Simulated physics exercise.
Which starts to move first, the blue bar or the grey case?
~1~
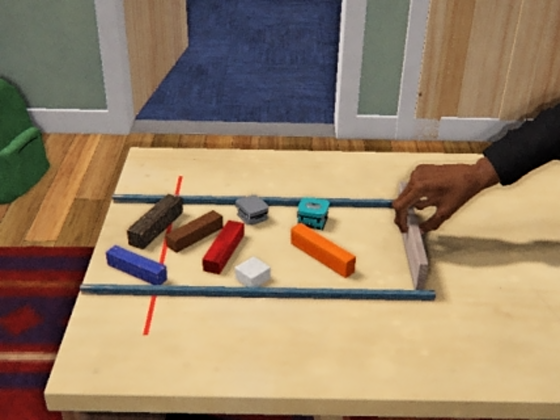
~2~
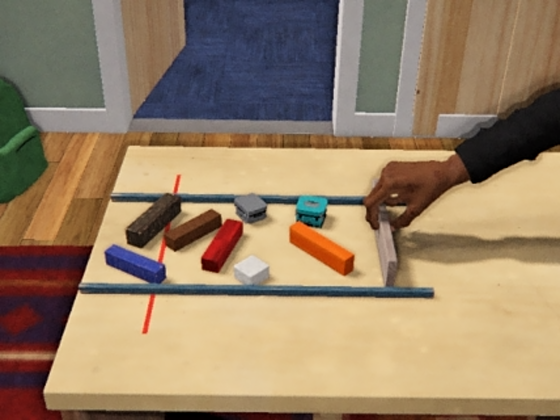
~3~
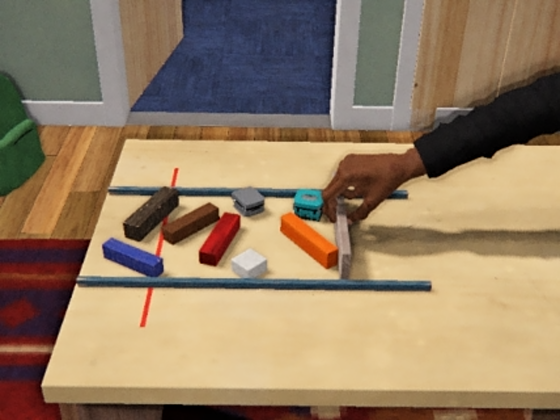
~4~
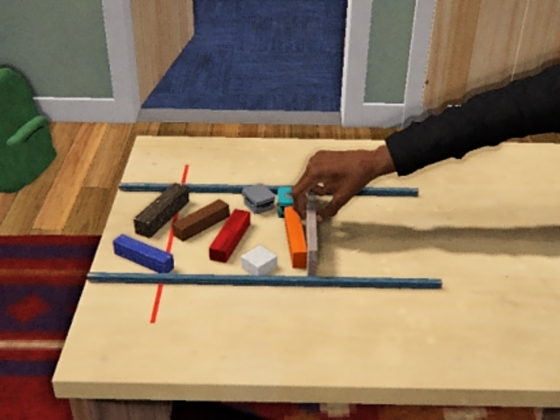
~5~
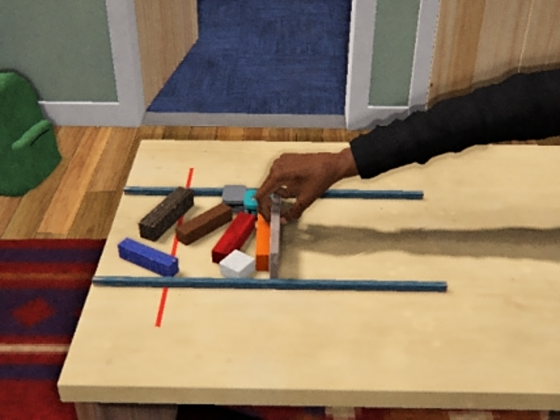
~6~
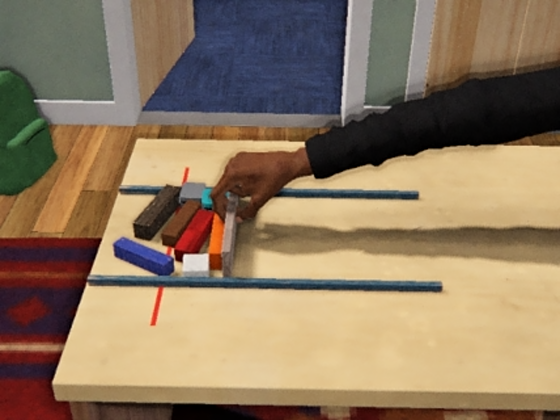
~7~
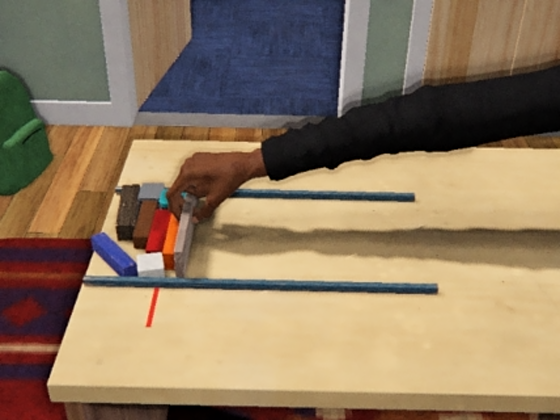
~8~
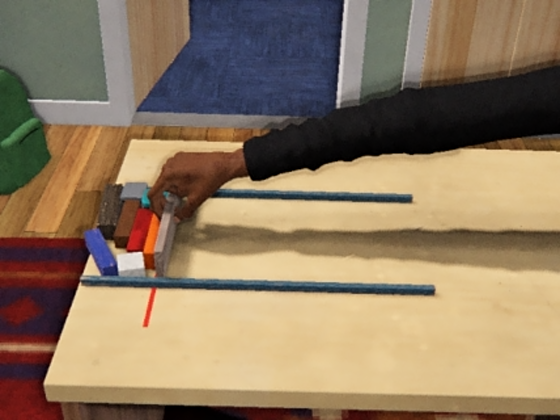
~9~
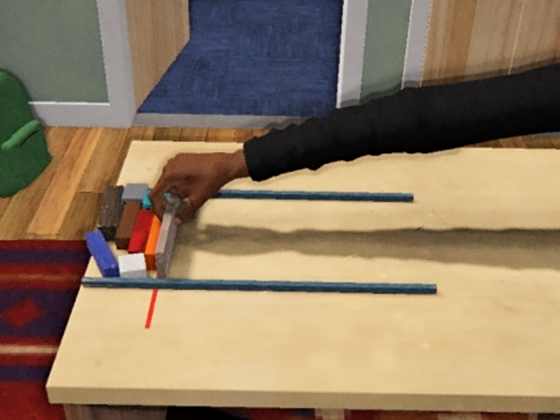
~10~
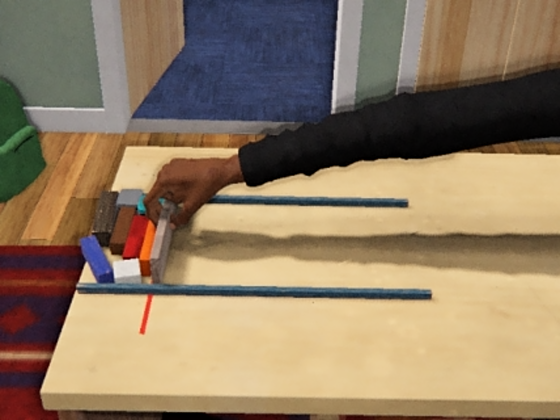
The grey case starts to move first, while the blue bar stays still until the board has pushed the group further left.
